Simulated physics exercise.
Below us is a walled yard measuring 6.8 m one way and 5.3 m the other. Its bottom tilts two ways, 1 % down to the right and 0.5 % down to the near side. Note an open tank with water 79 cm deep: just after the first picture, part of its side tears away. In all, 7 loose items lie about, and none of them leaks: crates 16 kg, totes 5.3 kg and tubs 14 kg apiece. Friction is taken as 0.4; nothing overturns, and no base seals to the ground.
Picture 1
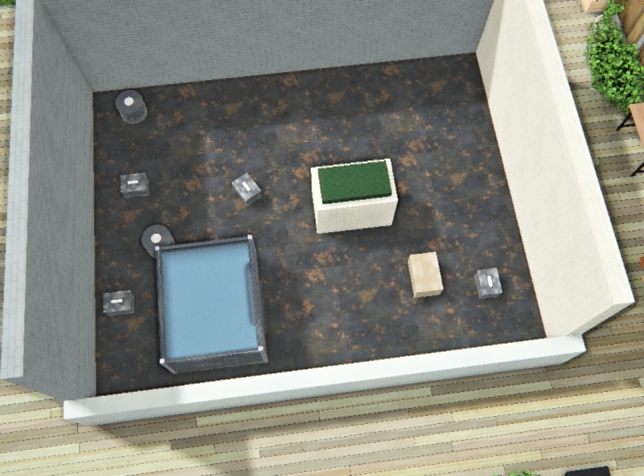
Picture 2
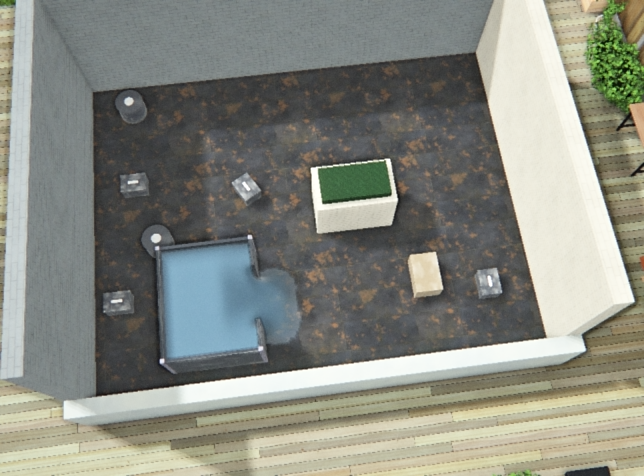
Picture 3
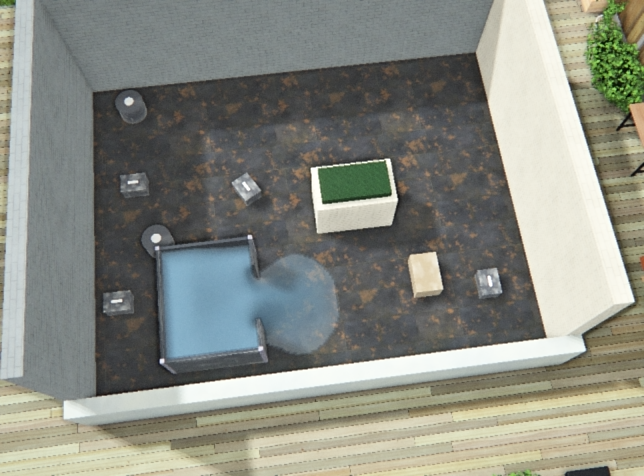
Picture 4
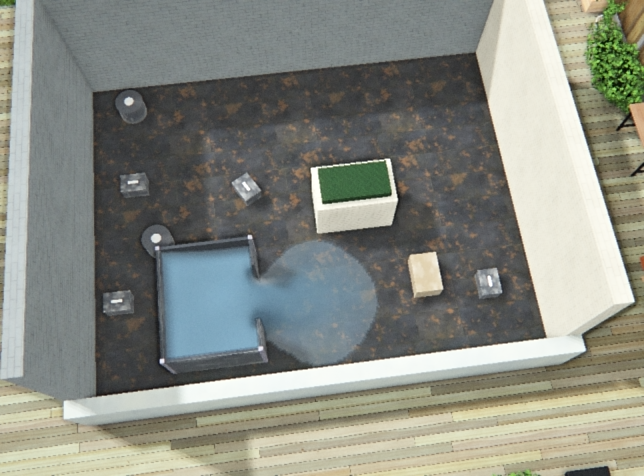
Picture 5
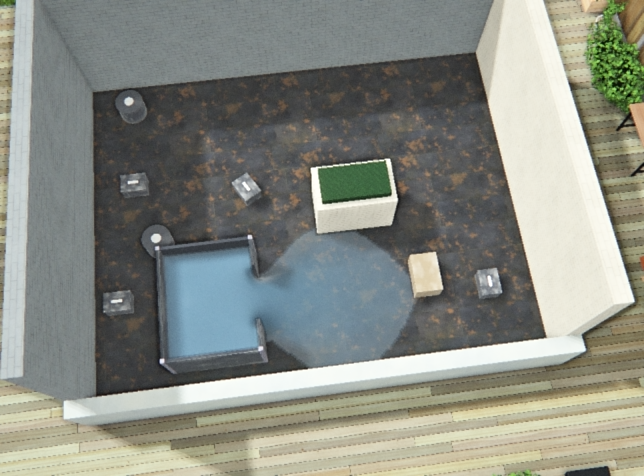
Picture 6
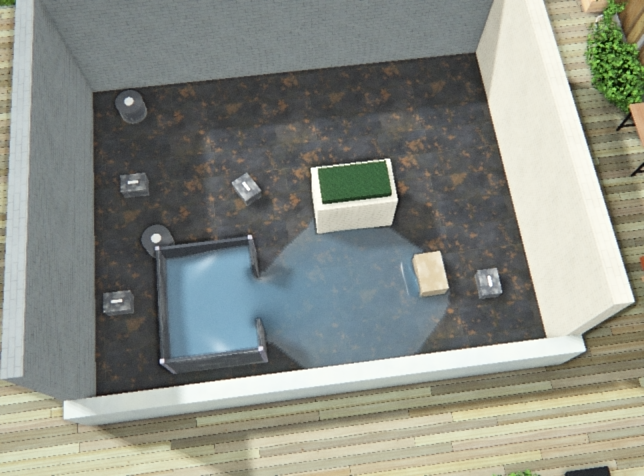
In a walled yard with a dark, mottled floor, water pours from an opening in the right side of a tank and spreads rightward in a widening pool, reaching a pale box and nudging it slightly right while the other objects stay still.
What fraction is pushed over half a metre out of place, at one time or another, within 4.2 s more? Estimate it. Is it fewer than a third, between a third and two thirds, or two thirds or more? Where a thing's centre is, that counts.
It will be a small part, under one third.
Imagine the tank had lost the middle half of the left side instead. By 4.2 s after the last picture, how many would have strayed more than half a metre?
So the tally would be 4.
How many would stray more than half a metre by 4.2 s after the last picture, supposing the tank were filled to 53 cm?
Under that setup the answer is 2.
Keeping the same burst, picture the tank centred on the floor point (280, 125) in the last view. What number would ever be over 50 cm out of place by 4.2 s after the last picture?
1.
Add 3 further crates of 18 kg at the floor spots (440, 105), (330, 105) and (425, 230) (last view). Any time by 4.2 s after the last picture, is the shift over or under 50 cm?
Order as listed: Beyond half a metre / inside half a metre / beyond half a metre.
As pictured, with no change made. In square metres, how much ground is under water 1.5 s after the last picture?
Flooded: Near 15 m2.
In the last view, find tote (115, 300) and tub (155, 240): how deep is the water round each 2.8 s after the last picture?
Depths: Near 0 cm, then near 0 cm.
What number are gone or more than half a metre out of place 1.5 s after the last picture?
By that time the total stands at 2.
Then, 0.4 s after the last picture 1 of 7 are over 50 cm from their spots; 0 afloat.
Then, 1.5 s after the last picture 2 of 7 are over 50 cm from their spots; 1 afloat.
Then, 2.8 s after the last picture 1 of 7 are over 50 cm from their spots; 2 afloat.
Then, 4.2 s after the last picture 0 of 7 are over 50 cm from their spots, and 2 have been at some point; 2 afloat.
